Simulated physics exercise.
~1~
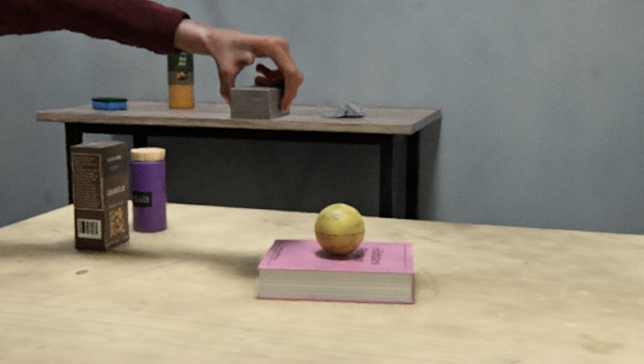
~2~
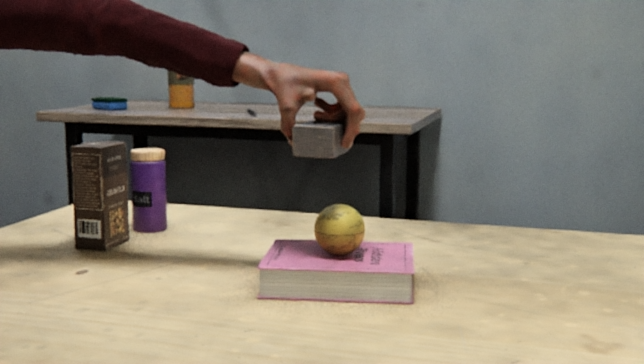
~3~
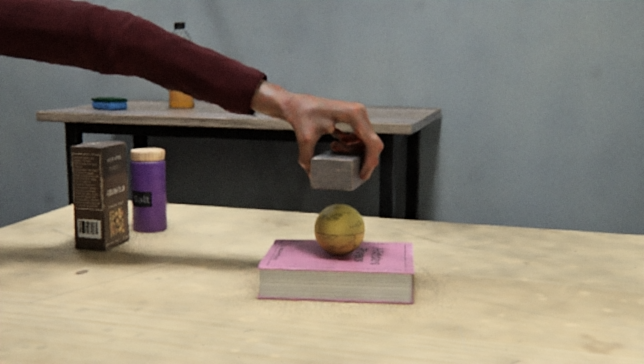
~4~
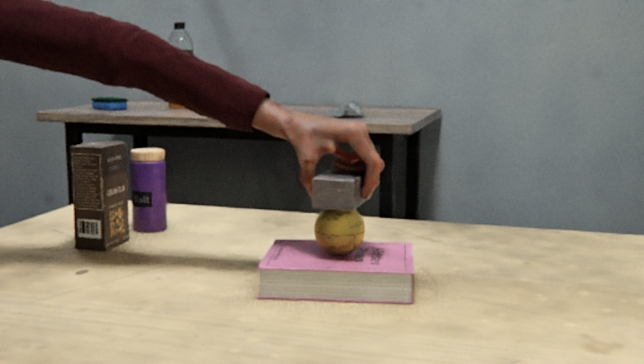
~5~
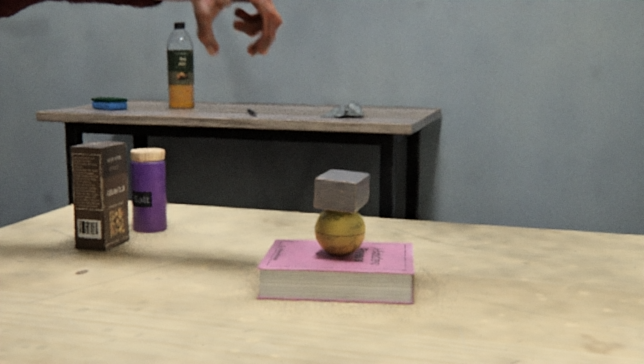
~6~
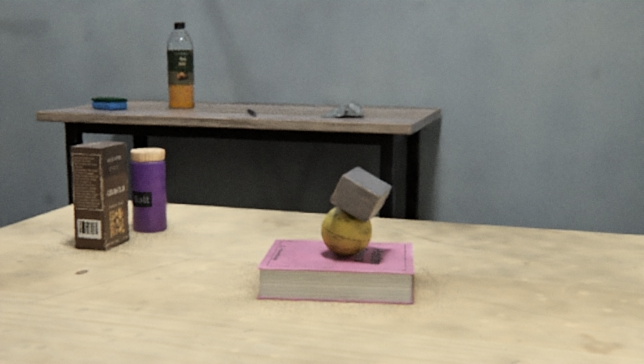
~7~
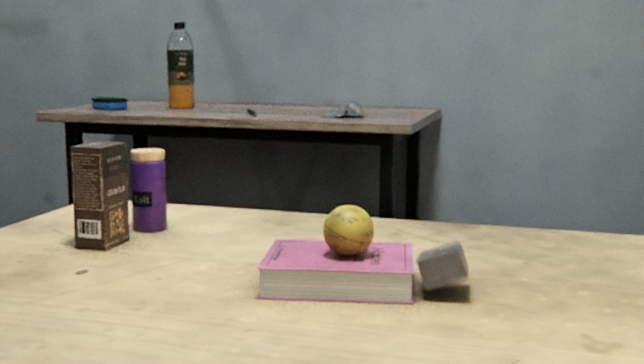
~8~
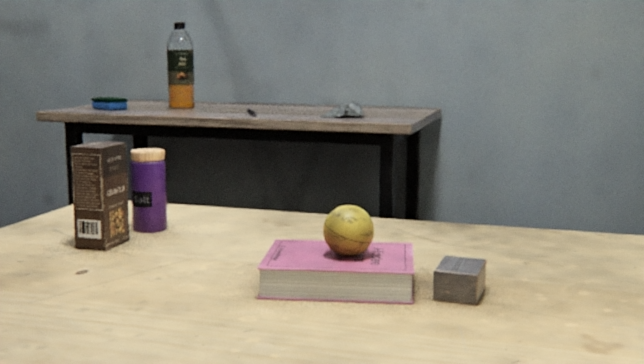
The clip opens on a pale wooden table where a yellow ball rests on a thick pink book, with a brown carton and a purple jar standing to the left. A hand reaching in from the left carries a grey block rightward and lowers it onto the ball. The fingers let go and the hand draws back, leaving the block perched on top. Soon the block tilts to the right as the ball shifts slightly beneath it. The block tumbles off past the book and settles on the table to its right, while the ball stays on the book.
